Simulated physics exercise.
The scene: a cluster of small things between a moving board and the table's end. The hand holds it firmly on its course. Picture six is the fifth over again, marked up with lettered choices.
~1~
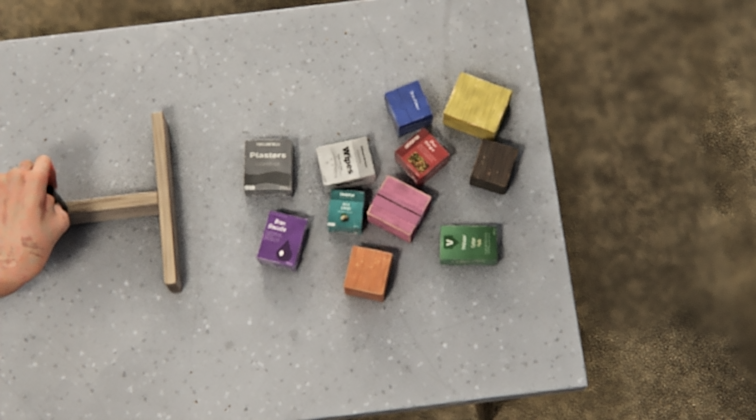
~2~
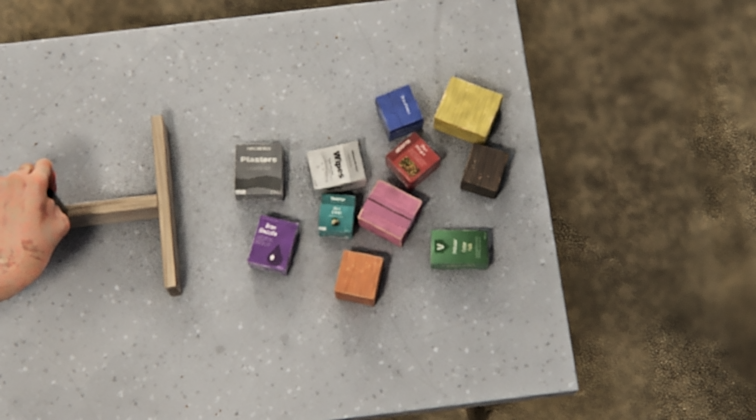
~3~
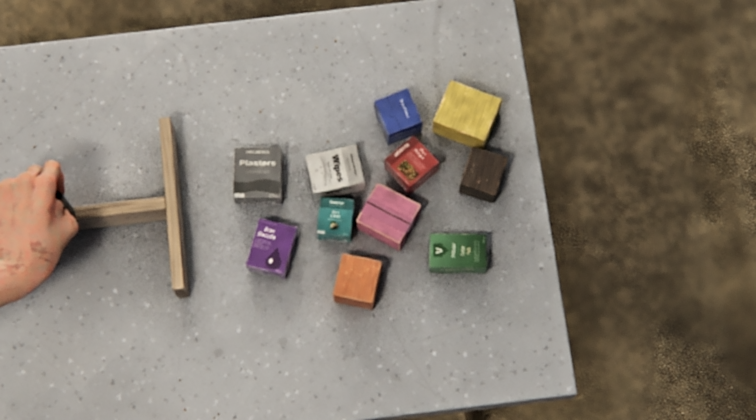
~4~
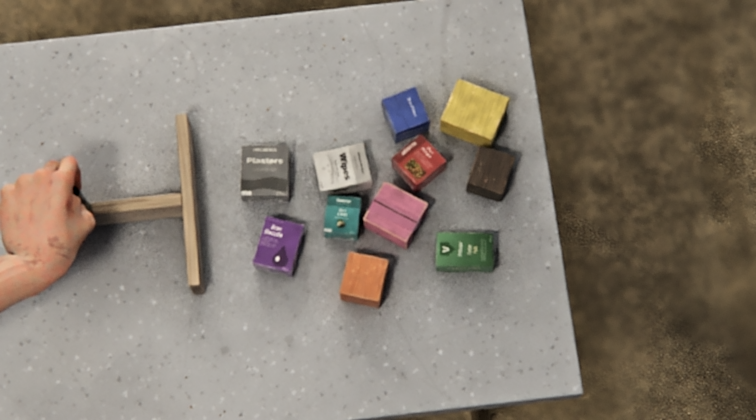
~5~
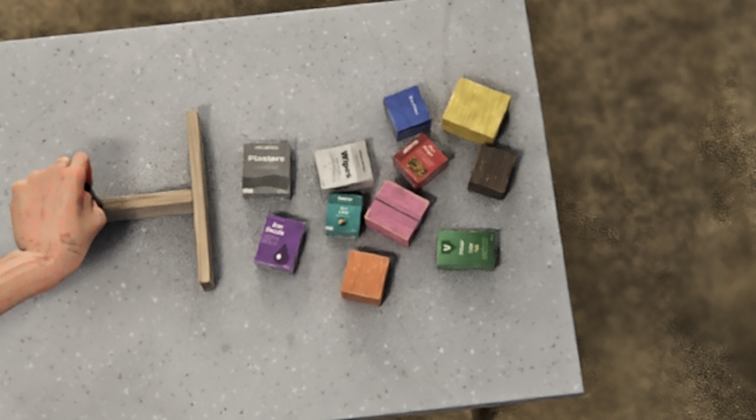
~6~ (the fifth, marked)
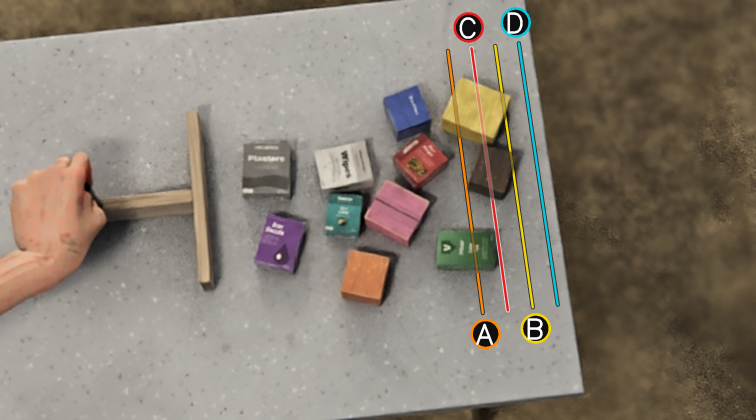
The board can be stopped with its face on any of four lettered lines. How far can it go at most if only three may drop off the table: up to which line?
No fourth one falls up to A.
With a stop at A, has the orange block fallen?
By then, no.
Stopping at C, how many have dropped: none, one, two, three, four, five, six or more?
Five.
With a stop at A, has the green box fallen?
No.
On the marked copy, A at (465, 178); B at (513, 173); C at (489, 176); D at (538, 170).
Following A. Soon after the start, board (293, 184); red packet (427, 162); pink box (412, 212).
Later, board (389, 174); black block (548, 188); red packet (519, 158).
In the end, board (461, 166); red packet over the edge; pink box over the edge; three fallen.
As for the rest, B drops six; C drops five; D drops nine.
